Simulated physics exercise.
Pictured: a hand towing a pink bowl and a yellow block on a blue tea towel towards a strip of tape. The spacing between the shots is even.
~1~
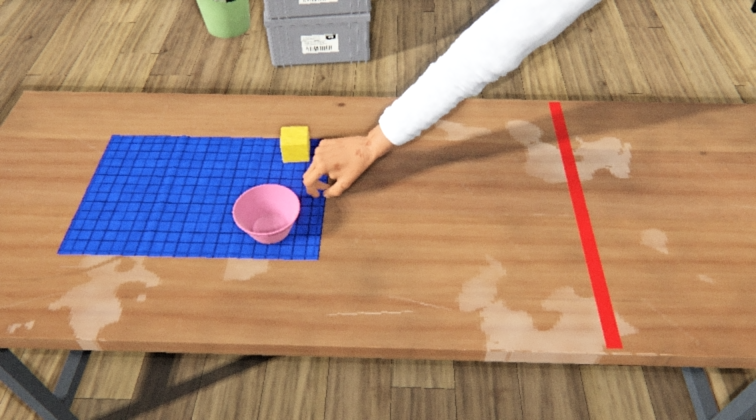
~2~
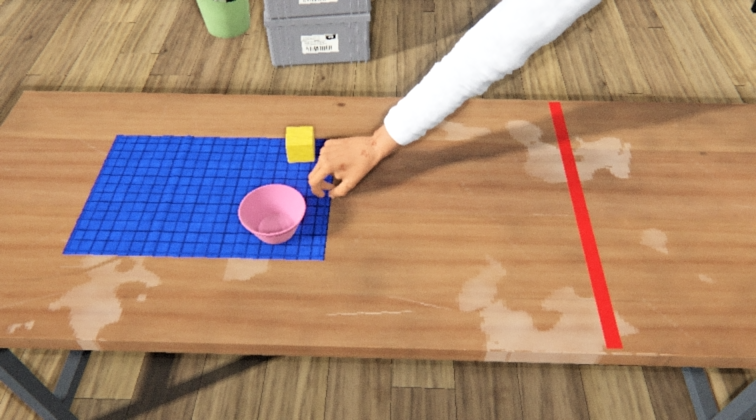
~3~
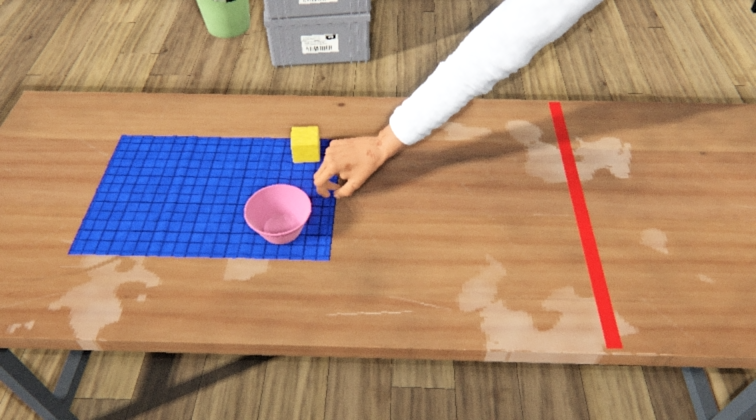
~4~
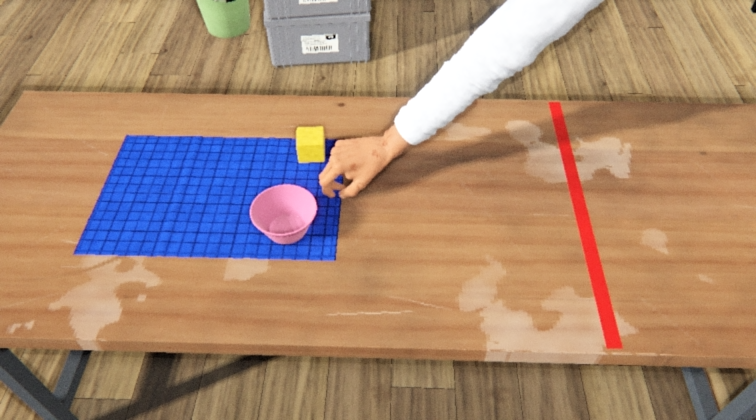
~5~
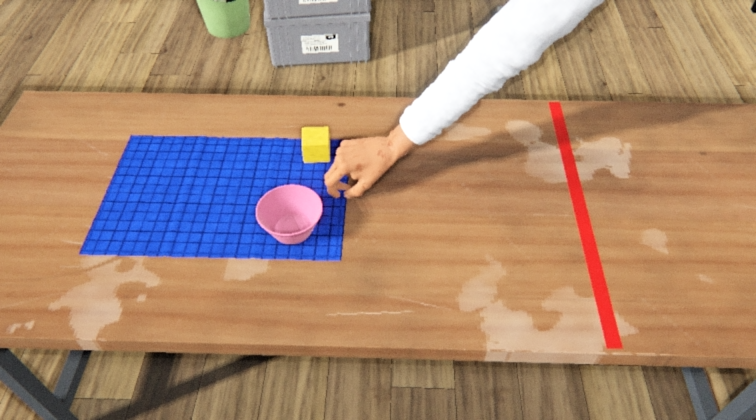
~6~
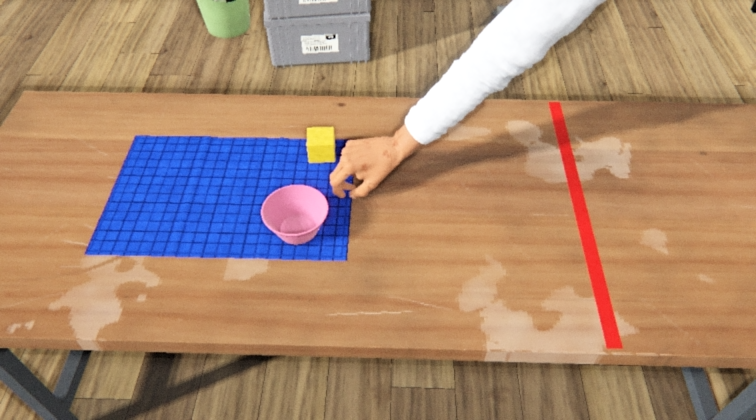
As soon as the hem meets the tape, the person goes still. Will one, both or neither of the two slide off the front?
Result: The pink bowl holds on, the yellow block holds on.
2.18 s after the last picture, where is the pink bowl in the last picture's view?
It is at roughly (539, 225).
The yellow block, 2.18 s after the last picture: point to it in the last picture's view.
(548, 149), or close to it.
Then, 2.07 s later than the last view, hem at the tape; pink bowl on the cloth near (529, 225); yellow block on the cloth near (539, 149).
Then, 2.18 s later than the last view, hem at the tape; pink bowl on the cloth near (538, 225); yellow block on the cloth near (548, 149).
Finally, hem at the tape; pink bowl on the cloth near (539, 225); yellow block on the cloth near (548, 149). The pink bowl stays on the cloth and the yellow block remains aboard.
